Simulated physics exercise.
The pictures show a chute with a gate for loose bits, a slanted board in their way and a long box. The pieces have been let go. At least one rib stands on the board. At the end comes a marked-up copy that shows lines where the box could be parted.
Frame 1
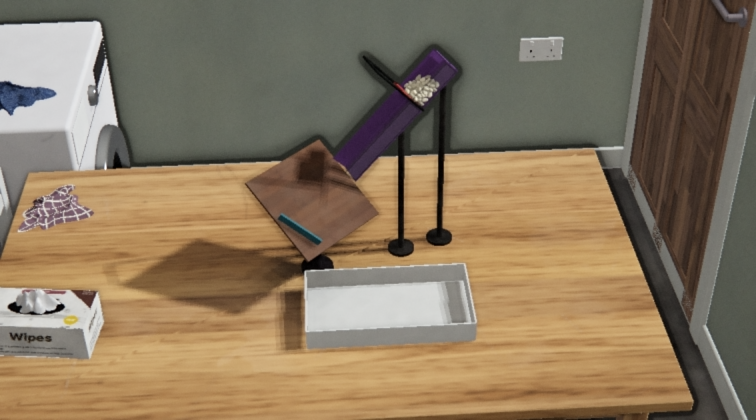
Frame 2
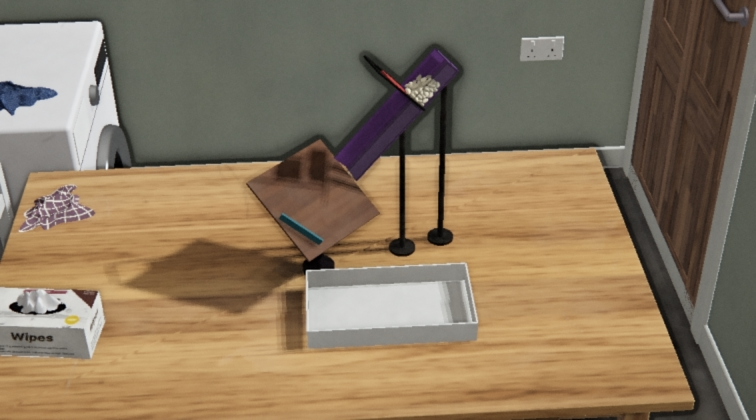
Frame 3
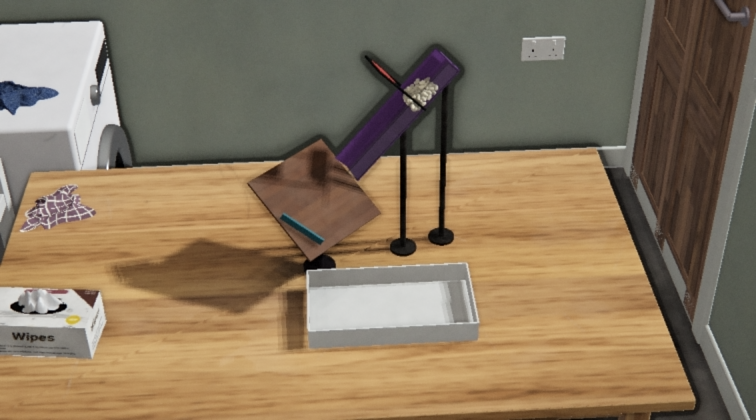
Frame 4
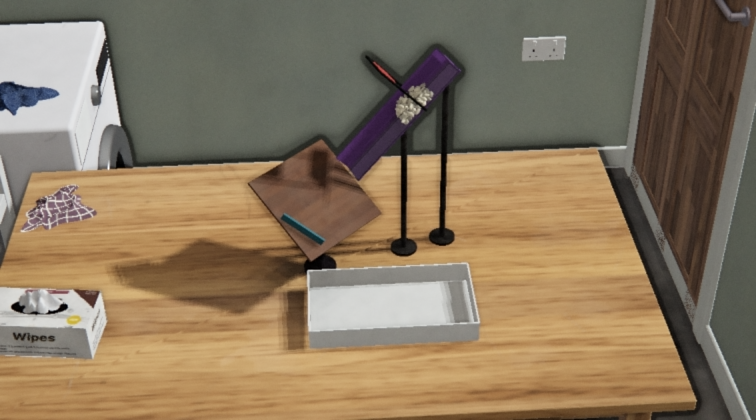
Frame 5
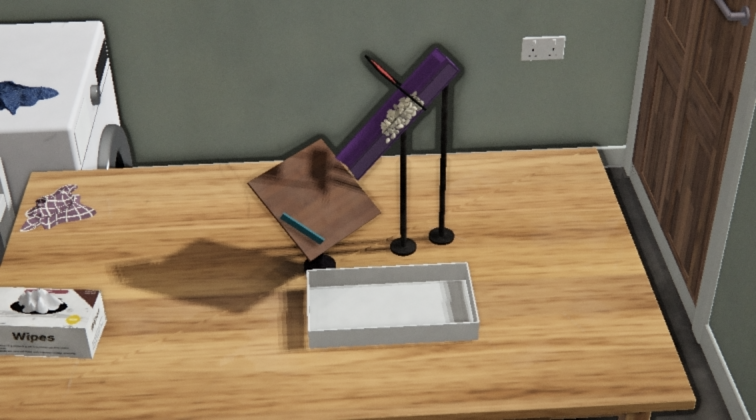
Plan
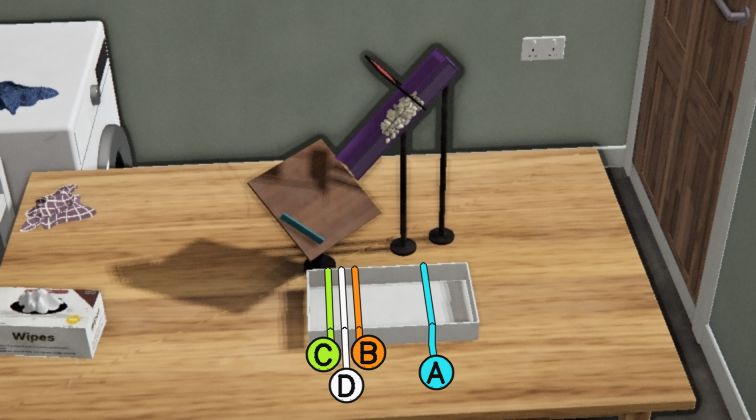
A purple chute slopes above a tilted wooden board as white beans slide down it leftward.
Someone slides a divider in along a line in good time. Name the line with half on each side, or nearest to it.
Choose B.
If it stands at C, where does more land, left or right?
More lands on the right.
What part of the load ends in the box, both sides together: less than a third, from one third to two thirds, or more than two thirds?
More than two thirds.
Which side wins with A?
Left.
On the marked copy, line A crosses the front rim at (432, 324); line B crosses the front rim at (359, 328); line C crosses the front rim at (330, 330); line D crosses the front rim at (344, 329).
With A, of what is caught, all on the left of the divider, none on the right.
With B, of what is caught, about two thirds on the left of the divider, about a third on the right.
With C, of what is caught, a stray few on the left of the divider, nearly all on the right.
With D, of what is caught, a small part on the left of the divider, nearly all on the right.
